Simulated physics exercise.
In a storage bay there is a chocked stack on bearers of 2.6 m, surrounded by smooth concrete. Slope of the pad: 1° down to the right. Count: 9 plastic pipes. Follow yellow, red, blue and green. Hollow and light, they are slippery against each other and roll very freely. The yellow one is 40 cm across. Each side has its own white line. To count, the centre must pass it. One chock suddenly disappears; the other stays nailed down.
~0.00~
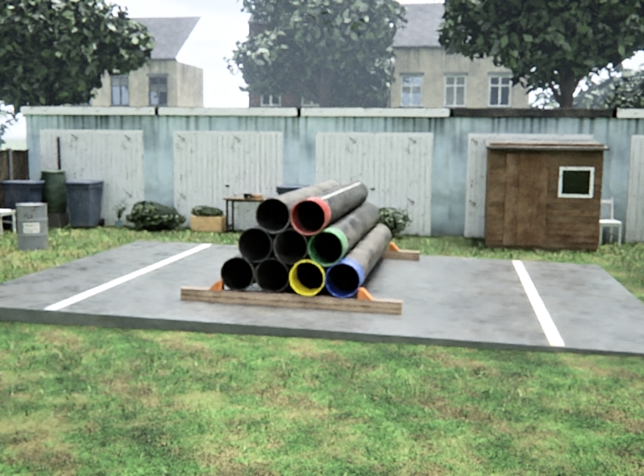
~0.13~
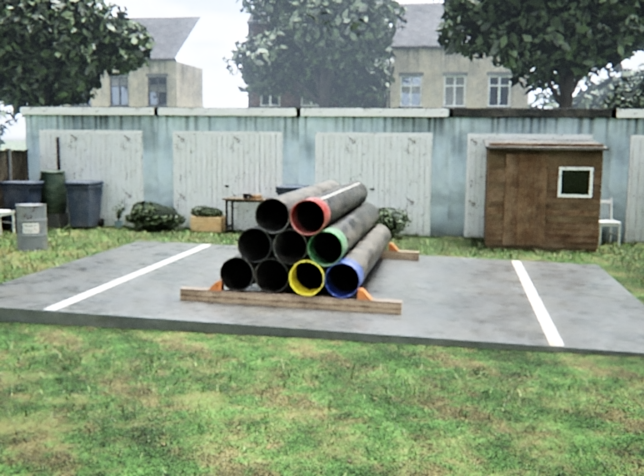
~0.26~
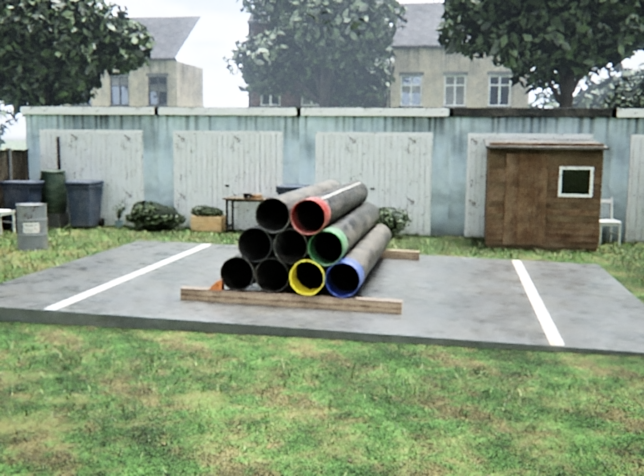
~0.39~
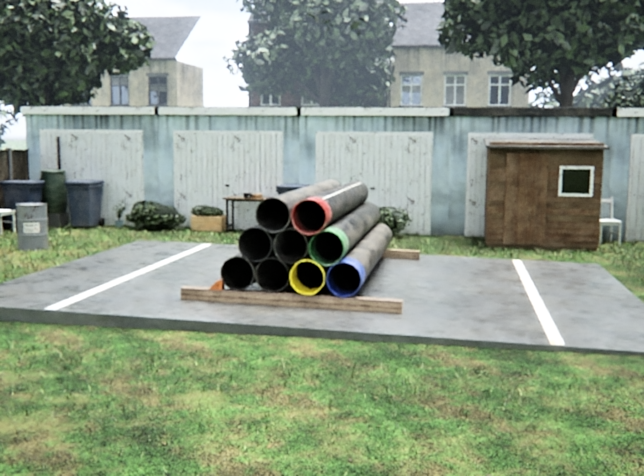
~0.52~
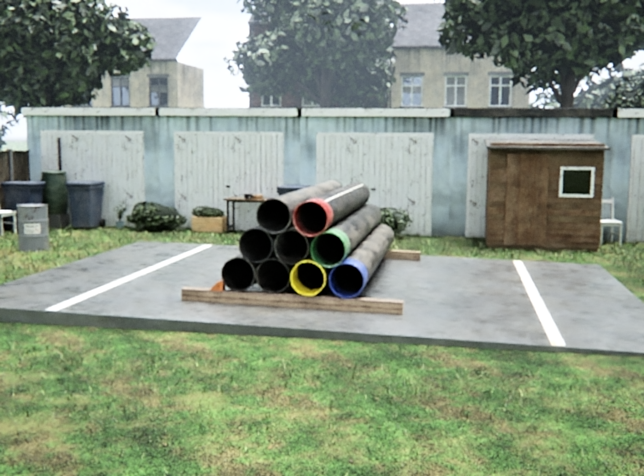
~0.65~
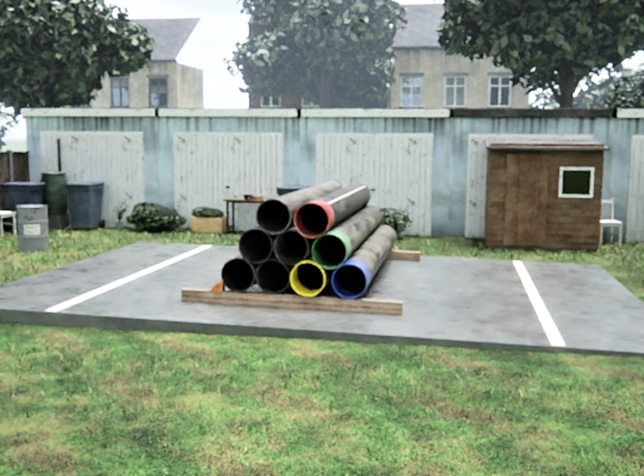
Stacked black plastic pipes shifting very slightly right on wooden bearers after the orange right-hand chocks vanish, blue-rimmed pipe moving most.
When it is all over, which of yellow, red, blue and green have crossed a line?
In the end yellow makes it across a line, red makes it across a line, blue makes it across a line and green makes it across a line.
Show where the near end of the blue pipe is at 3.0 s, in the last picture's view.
That would be about (536, 306) in pixels.
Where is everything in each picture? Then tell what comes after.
Yellow at (307, 278), red at (308, 217), blue at (342, 281), green at (325, 249); both chocks in; lines at (87, 294) and (548, 325); the pad slopes 1° down to the right; 4 of the 9 form the bottom row, in the first frame.
Yellow at (306, 279), red at (308, 217), blue at (342, 281), green at (325, 249), in the second frame.
Yellow at (307, 278), red at (308, 217), blue at (342, 280), green at (325, 249); right chock gone, in the third frame.
Yellow at (307, 278), red at (309, 217), blue at (344, 280), green at (326, 249), in the fourth frame.
Yellow at (308, 279), red at (311, 219), blue at (346, 281), green at (328, 250), in the fifth frame.
Yellow at (307, 279), red at (312, 220), blue at (349, 282), green at (329, 252); lines at (88, 295) and (549, 325), in the sixth frame.
After 1.7 s, yellow is on the bearers, 105 cm from the bearers' right end, rolling right; red is up on others, 80 cm from the bearers' right end; blue is off the bearers, 140 cm short of the right line, rolling right; green is on the bearers, 65 cm from the bearers' right end, rolling right; 0 over a line so far.
After 3.0 s, yellow is on the bearers, 50 cm from the bearers' right end, rolling right; red is up on others, 30 cm from the bearers' right end, rolling right; blue is off the bearers, 15 cm short of the right line, rolling right; green is on the bearers, 10 cm from the bearers' right end, rolling right; 0 over a line so far.
After 4.4 s, yellow is off the bearers, 120 cm short of the right line, rolling right; red is off the bearers, 40 cm short of the right line, rolling right; blue is past the right line; green is off the bearers, 65 cm short of the right line, rolling right; 1 over a line so far.
After 6.1 s, yellow is past the right line; red is past the right line; green is past the right line; no change for blue; 4 over a line so far.
At the end (10.9 s), yellow is past the right line; red is past the right line; blue is past the right line; green is past the right line; 5 over a line so far.
